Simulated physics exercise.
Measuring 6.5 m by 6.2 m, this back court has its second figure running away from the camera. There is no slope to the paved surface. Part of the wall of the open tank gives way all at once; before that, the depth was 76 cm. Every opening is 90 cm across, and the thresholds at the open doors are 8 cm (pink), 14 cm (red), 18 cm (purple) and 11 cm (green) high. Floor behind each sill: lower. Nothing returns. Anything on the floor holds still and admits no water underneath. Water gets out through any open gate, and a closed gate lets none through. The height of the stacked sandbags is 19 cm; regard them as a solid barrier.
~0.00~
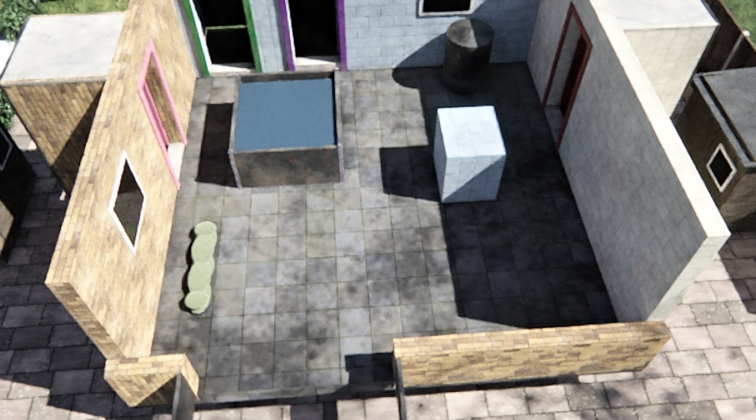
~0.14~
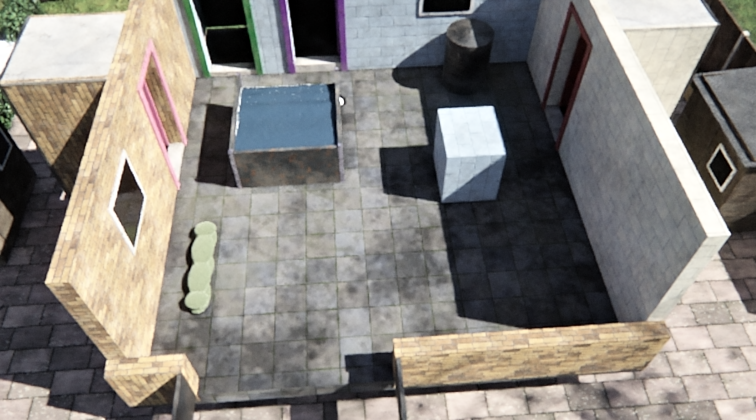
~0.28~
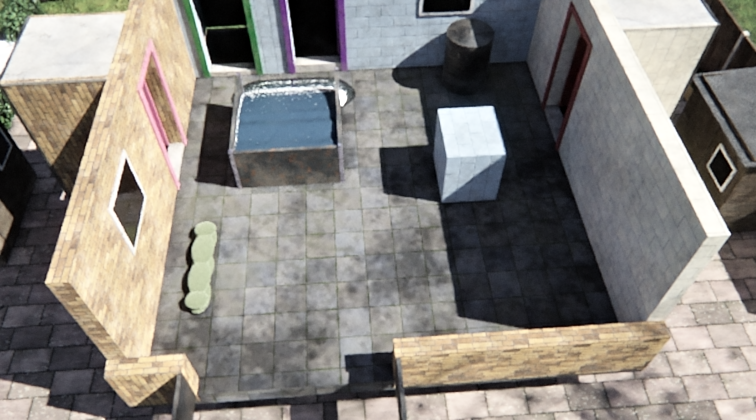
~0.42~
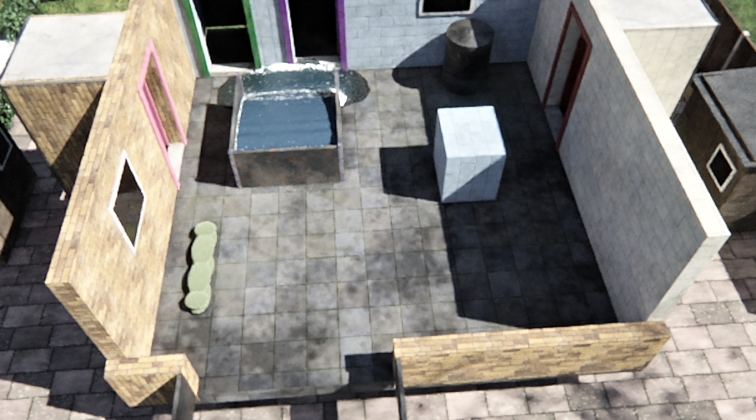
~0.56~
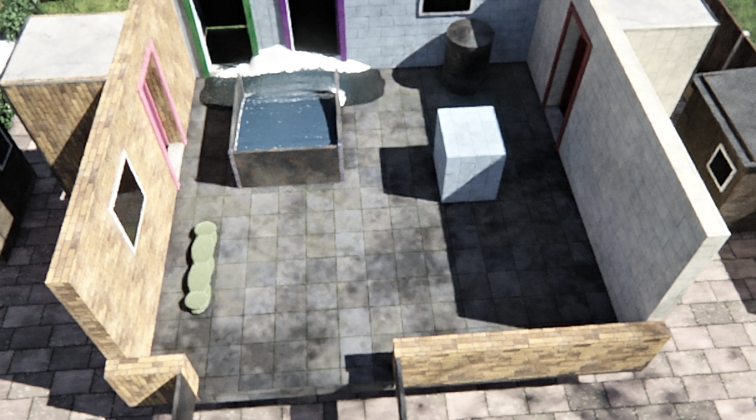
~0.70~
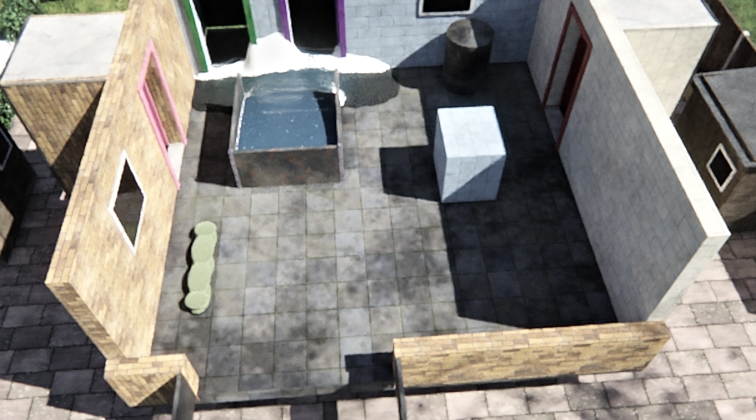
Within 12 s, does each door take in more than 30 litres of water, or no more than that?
As I see it, the pink door will most likely respect the limit; the red door will most likely respect the limit; the purple door will most likely bust the limit; the green door will most likely bust the limit.
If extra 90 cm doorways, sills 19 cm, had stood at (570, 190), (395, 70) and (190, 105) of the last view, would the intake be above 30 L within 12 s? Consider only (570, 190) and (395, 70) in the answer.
Door 1: Limit not reached; door 2: Limit not reached.
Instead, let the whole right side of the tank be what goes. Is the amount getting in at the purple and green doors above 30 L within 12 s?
Against the limit, the purple door stays within it and the green door stays within it.
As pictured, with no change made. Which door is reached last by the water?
The answer is the red door.
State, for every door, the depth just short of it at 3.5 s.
You'd see pink at 6 cm, red at 8 cm, purple at 15 cm and green at 19 cm.
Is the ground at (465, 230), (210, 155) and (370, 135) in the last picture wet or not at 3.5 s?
Listed in sequence, the spots are bone dry, drenched and bone dry.
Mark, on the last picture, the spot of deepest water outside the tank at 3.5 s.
It's at about (206, 226) in the last picture.
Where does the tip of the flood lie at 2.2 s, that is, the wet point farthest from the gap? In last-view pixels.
Around (525, 63).
After 1.4 s water covers 15 % of the floor and is deepest (49 cm) near (196, 79); pink door not reached, red door not reached, purple door 44 cm at the sill, 170 L in, green door 28 cm at the sill, 62 L in.
After 2.2 s water covers 25 % of the floor and is deepest (38 cm) near (205, 79); pink door 5 cm at the sill, 0 L in, red door not reached, purple door 30 cm at the sill, 286 L in, green door 26 cm at the sill, 140 L in.
After 3.5 s water covers 50 % of the floor and is deepest (25 cm) near (206, 226); pink door 6 cm at the sill, 0 L in, red door 8 cm at the sill, 0 L in, purple door 15 cm at the sill, 318 L in, green door 19 cm at the sill, 205 L in.
After 7.0 s water covers 85 % of the floor and is deepest (11 cm) near (147, 380); pink door 4 cm at the sill, 0 L in, red door 6 cm at the sill, 0 L in, purple door 8 cm at the sill, 319 L in, green door 7 cm at the sill, 226 L in.
After 12.0 s water covers 95 % of the floor and is deepest (6 cm) near (589, 250); pink door 3 cm at the sill, 0 L in, red door 4 cm at the sill, 0 L in, purple door 5 cm at the sill, 319 L in, green door 5 cm at the sill, 226 L in.
